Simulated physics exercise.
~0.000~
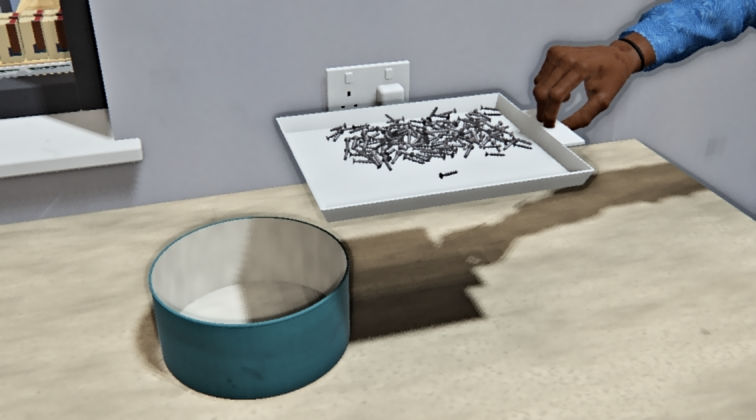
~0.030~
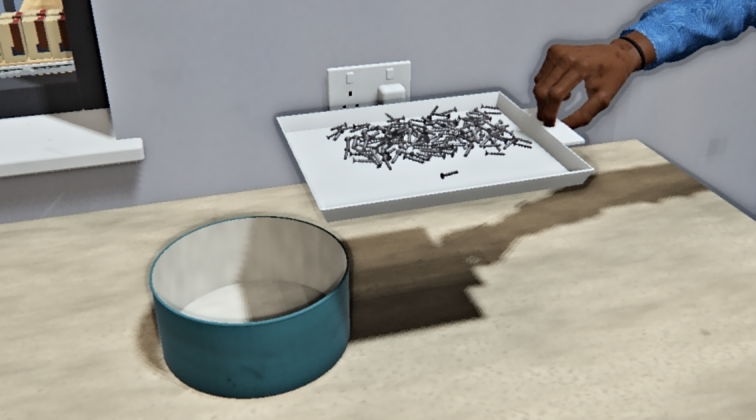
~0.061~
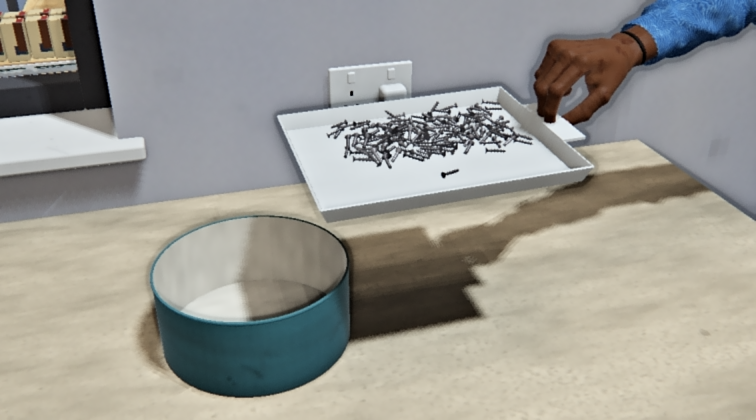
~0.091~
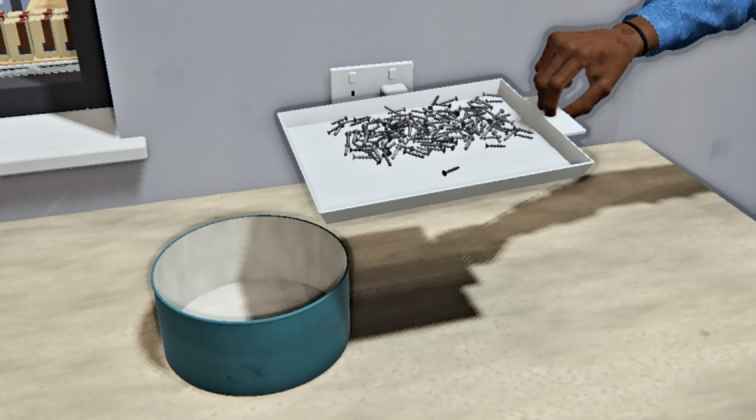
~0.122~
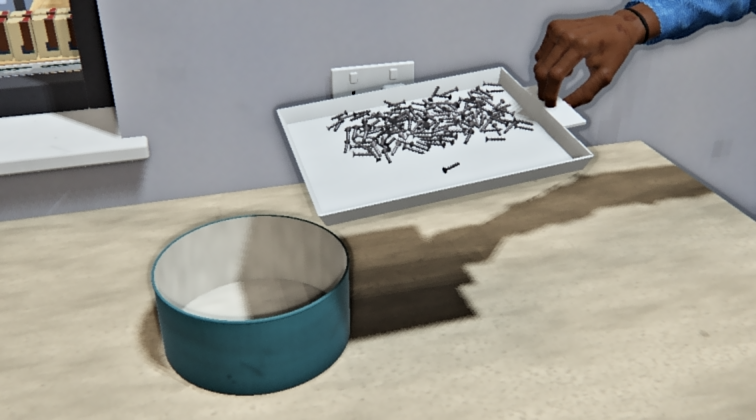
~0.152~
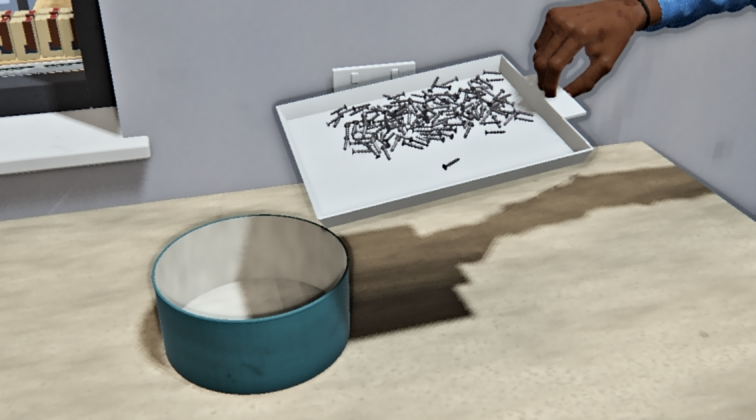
A hand with a dark wristband and blue sleeve grips the right end of a white rimmed tray above a pale wooden worktop, seen from slightly above against a grey wall. Dark screws lie heaped in the tray, with a white socket behind, a teal pot at lower left and a window above its sill. The hand slowly raises the tray's right end, tilting it slightly leftward, while the screws stay bunched and the view barely shifts.
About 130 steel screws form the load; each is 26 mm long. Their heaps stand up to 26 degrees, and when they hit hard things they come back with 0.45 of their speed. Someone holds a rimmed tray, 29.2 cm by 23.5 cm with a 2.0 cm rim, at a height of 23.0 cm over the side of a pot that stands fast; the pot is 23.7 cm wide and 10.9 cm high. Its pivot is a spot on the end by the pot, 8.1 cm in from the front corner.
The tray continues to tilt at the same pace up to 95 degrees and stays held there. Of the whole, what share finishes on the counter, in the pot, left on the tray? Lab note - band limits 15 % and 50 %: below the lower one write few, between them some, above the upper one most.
Counter = most; pot = few; tray = few.
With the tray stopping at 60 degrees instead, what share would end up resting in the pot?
About 5 in a hundred would end up in the pot.
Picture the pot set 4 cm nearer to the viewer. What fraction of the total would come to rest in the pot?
Estimated share: Around 50 in a hundred.
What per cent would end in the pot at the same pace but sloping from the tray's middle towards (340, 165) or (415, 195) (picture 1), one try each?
Estimate: Some 100 % and some 0 % respectively.
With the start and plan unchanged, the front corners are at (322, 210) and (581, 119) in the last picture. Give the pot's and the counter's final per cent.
Pot 75 % / counter 25 %.
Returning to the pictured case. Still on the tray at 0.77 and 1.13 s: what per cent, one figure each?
Estimates: 15; 0.
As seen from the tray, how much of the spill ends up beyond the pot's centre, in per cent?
Some 60 per cent.
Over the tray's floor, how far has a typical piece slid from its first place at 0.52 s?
Displacement on the tray: Roughly 8 cm.
After 0.52 s, tilt 51 degrees; the tray holds 100 %, the pot 0 %.
After 0.77 s, tilt 79 degrees; the tray holds 15 %, the pot 0 %.
After 1.13 s, tilt 95 degrees; the tray holds 0 %, the pot 5 %.
At rest (2.0 s), counter 95 %, pot 5 %, tray 0 %.
